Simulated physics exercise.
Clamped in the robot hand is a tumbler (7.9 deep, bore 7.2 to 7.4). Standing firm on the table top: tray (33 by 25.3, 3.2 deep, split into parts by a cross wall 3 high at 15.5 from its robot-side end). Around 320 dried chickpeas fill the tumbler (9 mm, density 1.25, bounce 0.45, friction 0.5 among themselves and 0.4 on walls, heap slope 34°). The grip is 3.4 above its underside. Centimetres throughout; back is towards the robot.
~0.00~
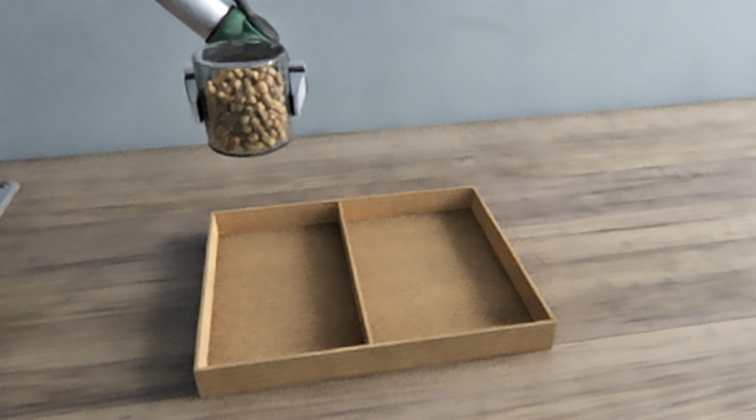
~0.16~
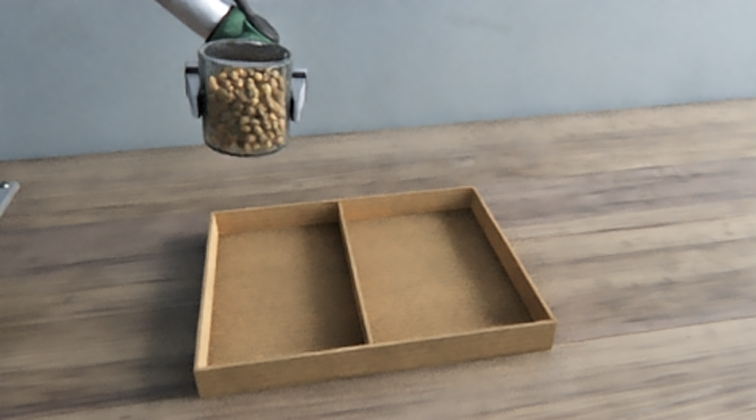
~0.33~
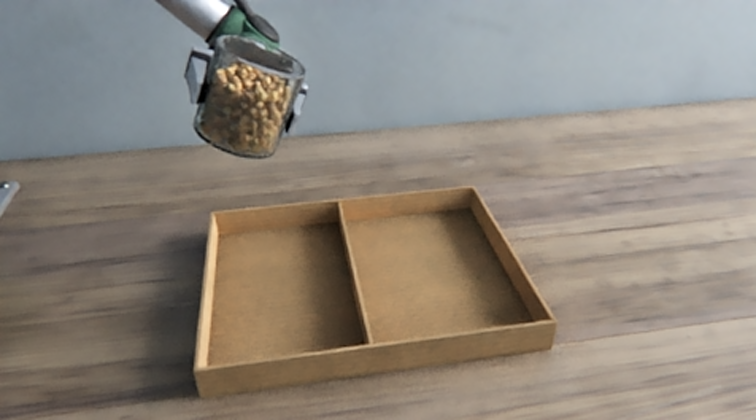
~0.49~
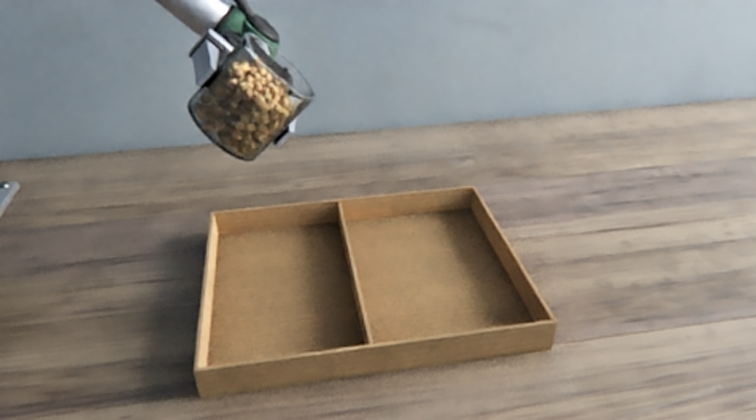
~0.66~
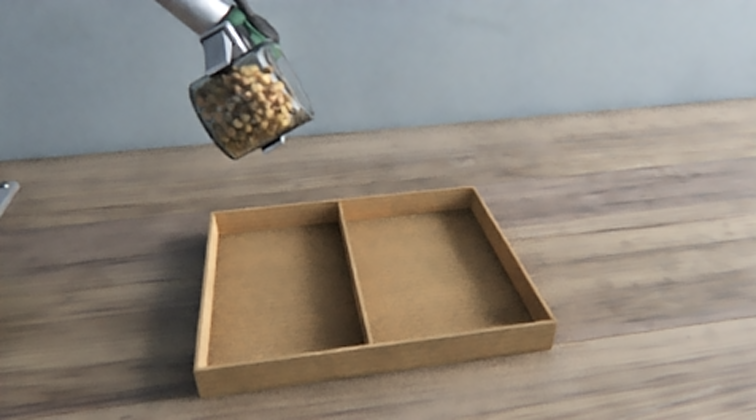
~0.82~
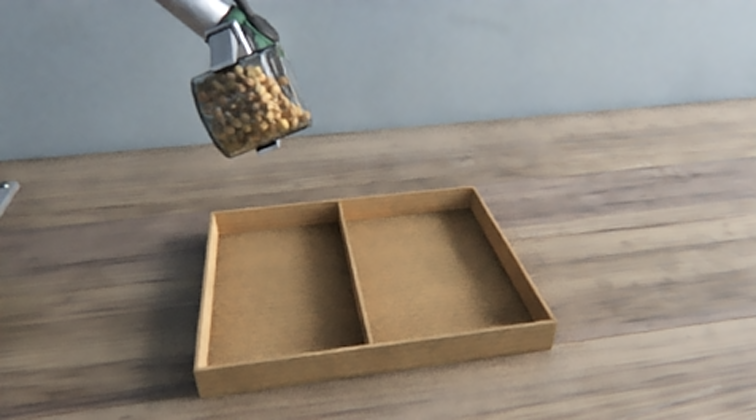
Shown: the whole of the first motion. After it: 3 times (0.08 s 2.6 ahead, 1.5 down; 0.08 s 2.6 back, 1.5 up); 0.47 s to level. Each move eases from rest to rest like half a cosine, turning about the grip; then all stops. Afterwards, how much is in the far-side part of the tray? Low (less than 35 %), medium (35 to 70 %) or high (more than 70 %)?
Share in the far-side part of the tray: Low (less than 35 %).
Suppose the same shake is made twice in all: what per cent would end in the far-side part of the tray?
It would be near 20 per cent.
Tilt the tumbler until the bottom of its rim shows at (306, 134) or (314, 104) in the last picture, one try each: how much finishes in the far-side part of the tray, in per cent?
About 55 and 10 per cent.
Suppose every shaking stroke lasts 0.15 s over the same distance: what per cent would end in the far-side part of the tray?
It would be near 10 per cent.
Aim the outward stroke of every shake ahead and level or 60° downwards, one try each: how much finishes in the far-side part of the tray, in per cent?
About 50 and 15 per cent.
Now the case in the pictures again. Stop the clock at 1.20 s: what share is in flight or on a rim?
Roughly 6 per cent.
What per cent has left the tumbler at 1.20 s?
About 15 per cent by then.
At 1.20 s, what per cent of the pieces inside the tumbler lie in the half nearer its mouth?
About 35 per cent.
After 1.20 s, tilted 71° forward, highest piece 24 above the table; 261 in the tumbler, 34 in the far-side part, 20 in flight or on a rim.
After 1.58 s, tilted 25° forward, highest piece 26 above the table; 225 in the tumbler, 83 in the far-side part, 6 in the robot-side part, 1 in flight or on a rim.
After 1.97 s, level, highest piece 26 above the table; 225 in the tumbler, 84 in the far-side part, 6 in the robot-side part.
After 3.02 s, level, highest piece 26 above the table; 225 in the tumbler, 84 in the far-side part, 6 in the robot-side part.
At rest, 225 in the tumbler, 84 in the far-side part, 6 in the robot-side part. That is 27 % in the far-side part of the tray.
